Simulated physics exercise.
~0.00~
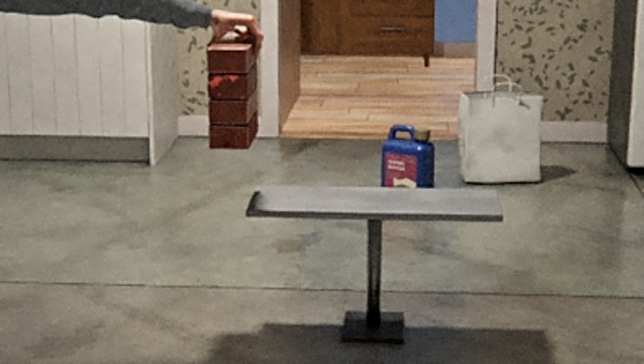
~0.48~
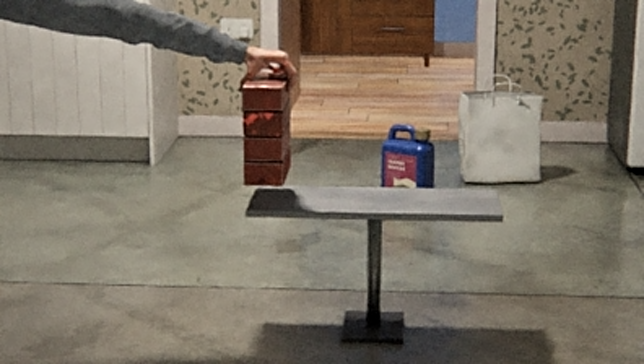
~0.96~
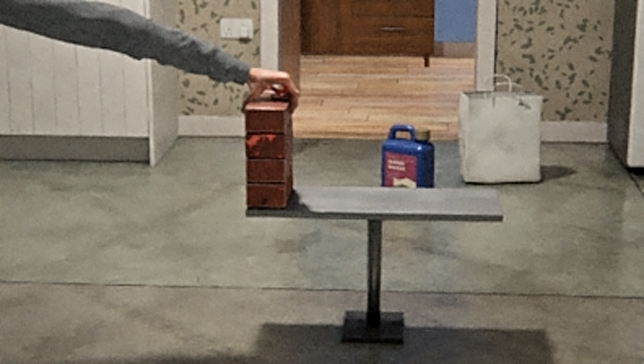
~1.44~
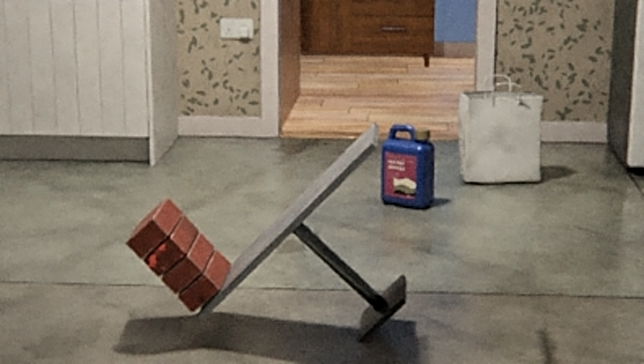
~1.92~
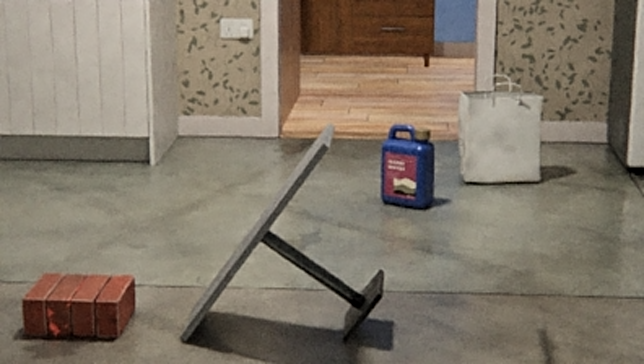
Stack of red bricks being lowered by a hand onto the left end of a grey stand, tipping it and landing on the floor.
